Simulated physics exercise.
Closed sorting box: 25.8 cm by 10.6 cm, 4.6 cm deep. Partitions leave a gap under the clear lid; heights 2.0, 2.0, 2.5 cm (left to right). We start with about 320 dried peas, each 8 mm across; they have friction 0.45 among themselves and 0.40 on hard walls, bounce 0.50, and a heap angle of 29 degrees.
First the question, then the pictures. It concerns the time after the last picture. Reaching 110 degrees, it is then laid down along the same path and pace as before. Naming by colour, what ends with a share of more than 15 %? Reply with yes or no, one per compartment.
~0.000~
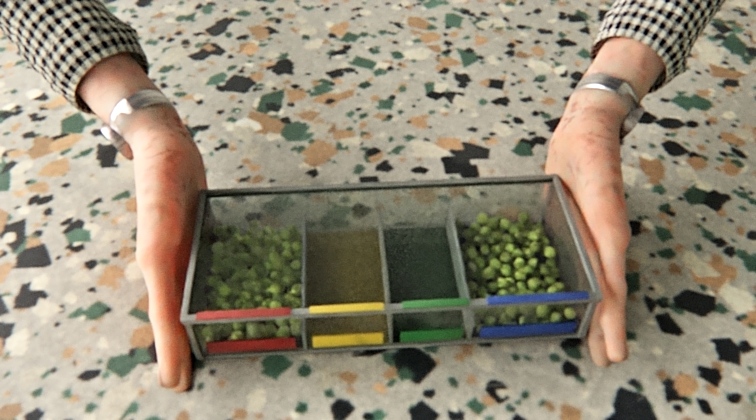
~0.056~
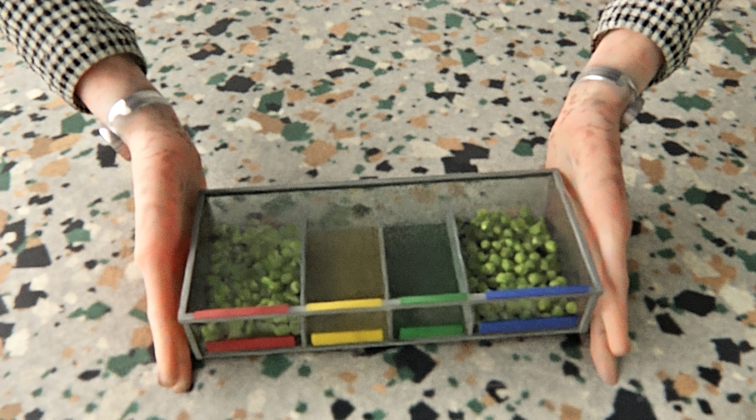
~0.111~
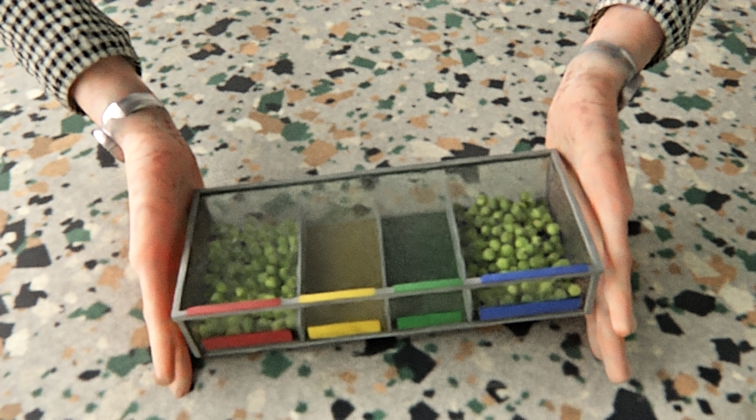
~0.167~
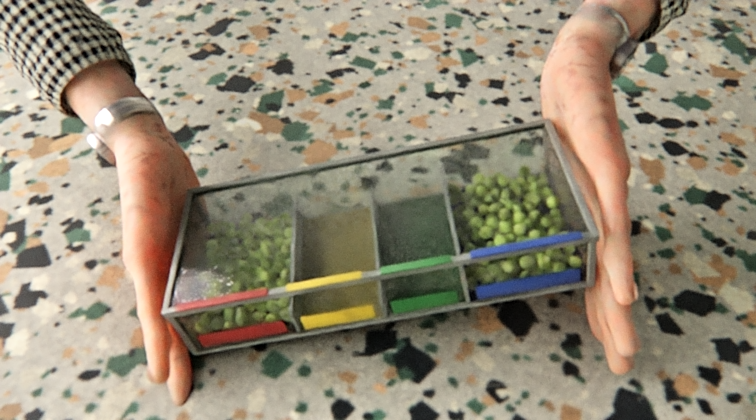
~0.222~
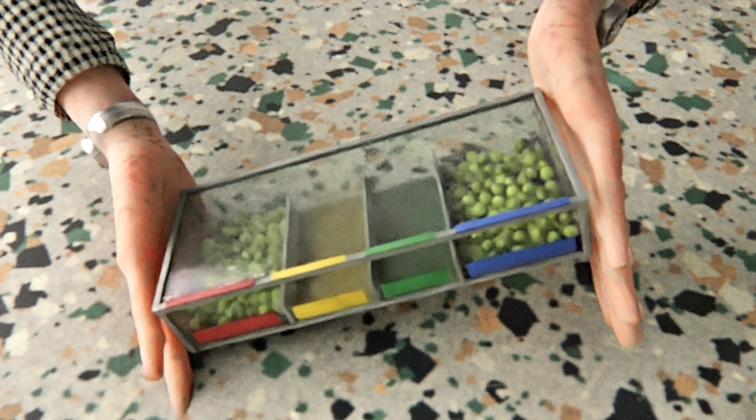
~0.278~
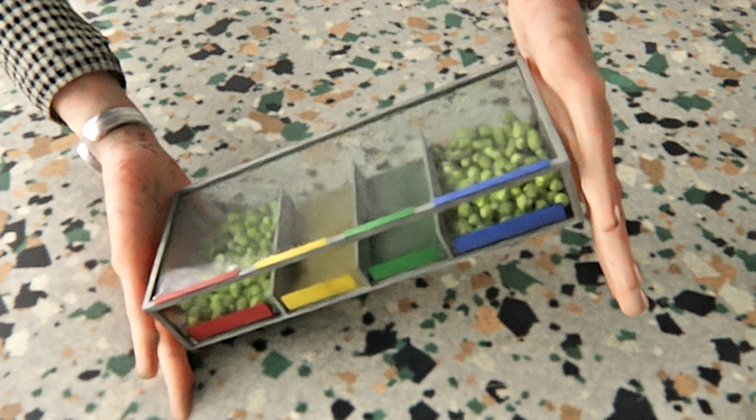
Red yes, blue no, green no, yellow no.
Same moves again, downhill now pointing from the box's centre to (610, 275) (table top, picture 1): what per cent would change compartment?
Around 55 percent of them.
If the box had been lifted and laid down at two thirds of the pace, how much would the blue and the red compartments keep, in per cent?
Then the blue compartment would hold 0 per cent and the red one 95 per cent.
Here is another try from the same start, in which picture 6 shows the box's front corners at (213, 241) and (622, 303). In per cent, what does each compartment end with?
Each compartment ends like this: Red 0 per cent, blue 90 per cent, green 10 per cent, yellow 0 per cent.
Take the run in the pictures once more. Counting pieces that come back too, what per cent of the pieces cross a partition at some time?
40 %, roughly.
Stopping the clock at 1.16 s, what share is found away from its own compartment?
Near 30 in a hundred.
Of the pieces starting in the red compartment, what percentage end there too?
Close to 100 in a hundred.
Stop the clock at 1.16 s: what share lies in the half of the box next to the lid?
Share: Approx. 70 %.
After 1.16 s, tilt 109 degrees; red 65 %, blue 10 %, green 15 %, yellow 10 %.
After 1.75 s, tilt 47 degrees; red 95 %, yellow 5 %.
After 2.39 s, tilt 0 degrees; red 95 %, yellow 5 %.
At rest (2.8 s), red 95 %, blue 0 %, green 0 %, yellow 5 %.
